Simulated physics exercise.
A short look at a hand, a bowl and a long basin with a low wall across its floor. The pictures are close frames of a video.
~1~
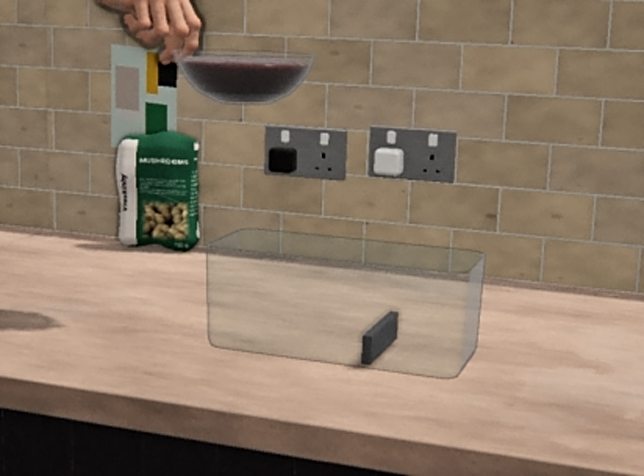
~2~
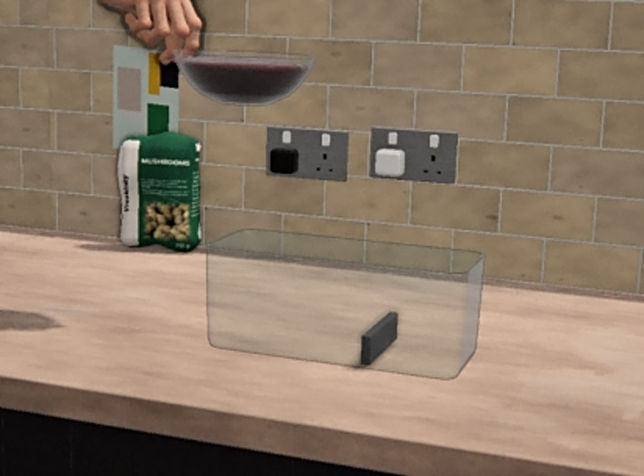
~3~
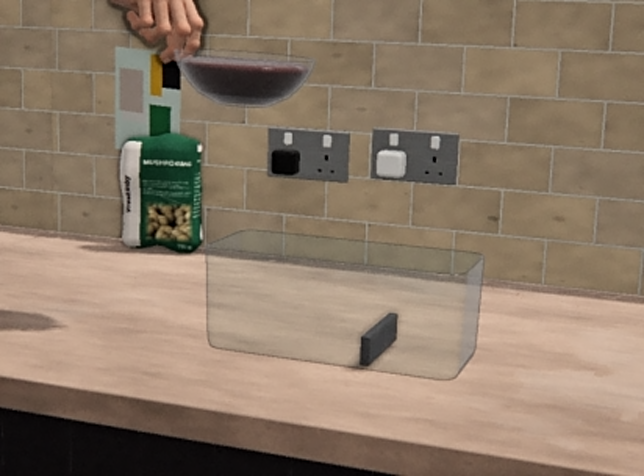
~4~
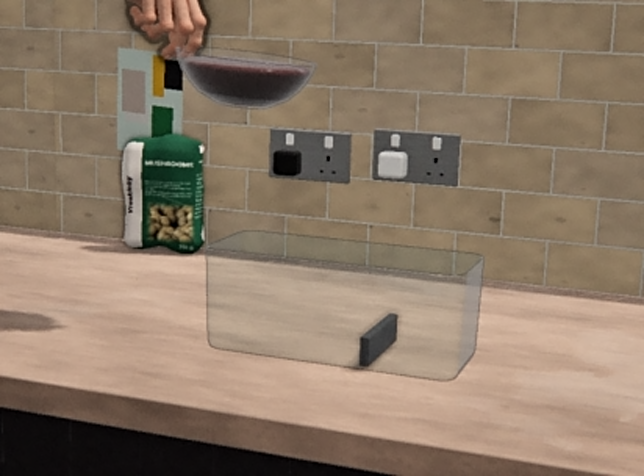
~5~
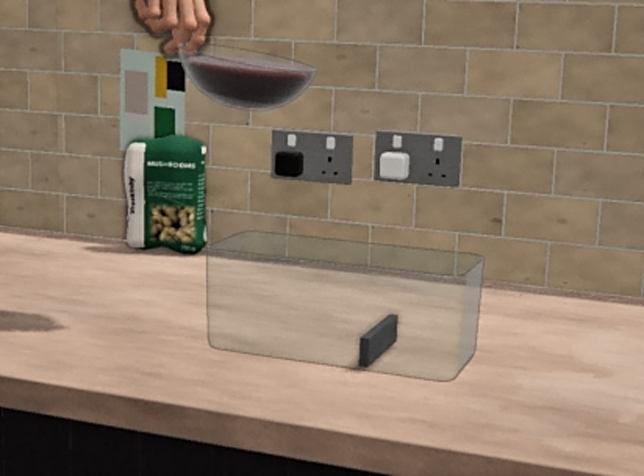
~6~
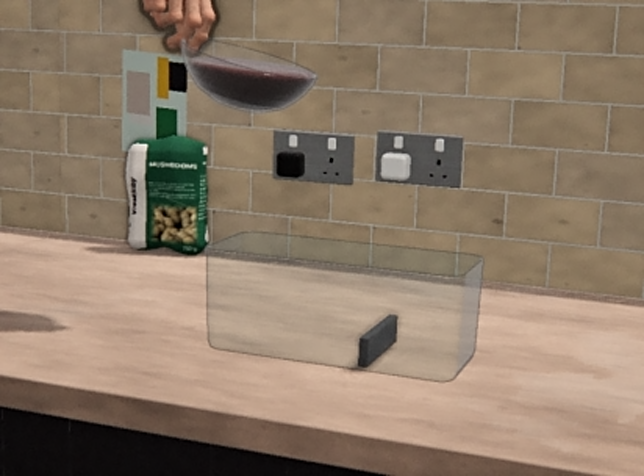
On a kitchen worktop, a hand gradually tilting a clear bowl of dark red liquid rightward above a long transparent basin.
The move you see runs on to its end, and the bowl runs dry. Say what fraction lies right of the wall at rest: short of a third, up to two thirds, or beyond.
In the end less than a third is right of the wall.
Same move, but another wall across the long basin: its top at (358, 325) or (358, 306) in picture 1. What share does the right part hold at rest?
Near 50 % and 50 %.
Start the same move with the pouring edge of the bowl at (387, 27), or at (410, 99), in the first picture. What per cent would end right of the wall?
The first gives 55 %, the second 60 %.
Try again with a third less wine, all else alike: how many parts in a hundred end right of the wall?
Some 5 per cent.
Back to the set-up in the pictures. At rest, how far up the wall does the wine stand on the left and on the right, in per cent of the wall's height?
Left: 50 %. Right: 40 %.
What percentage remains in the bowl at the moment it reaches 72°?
About 20 per cent.
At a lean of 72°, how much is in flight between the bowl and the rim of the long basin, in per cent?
Close to 60 per cent.
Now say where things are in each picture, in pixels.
In the first picture, tilt 0°; pouring edge (311, 58); surface from (187, 59) to (308, 65); the long basin's rim runs from (224, 238) to (477, 264); the wall's top is at (381, 324).
In the second picture, tilt 1°; pouring edge (311, 60); surface from (188, 59) to (308, 66).
In the third picture, tilt 2°; pouring edge (311, 63); surface from (188, 58) to (308, 69).
In the fourth picture, tilt 5°; pouring edge (311, 68); surface from (190, 58) to (309, 71).
In the fifth picture, tilt 9°; pouring edge (312, 74); surface from (193, 58) to (311, 73).
In the sixth picture, tilt 14°; pouring edge (312, 81); surface from (197, 59) to (313, 76); 1 per cent is over the edge.
A moment on, the tilt is 72° and 19 per cent is still to pour, 18 is left of the wall and 3 right of it.
Next, the tilt is 100° and 0 per cent is still to pour, 66 is left of the wall and 25 right of it.
Then the tilt is 101° and 0 per cent is still to pour, 69 is left of the wall and 24 right of it.
Later the tilt is 101° and 0 per cent is still to pour, 69 is left of the wall and 24 right of it.
Finally, 69 per cent lies left of the wall, 24 right of it and 6 outside.
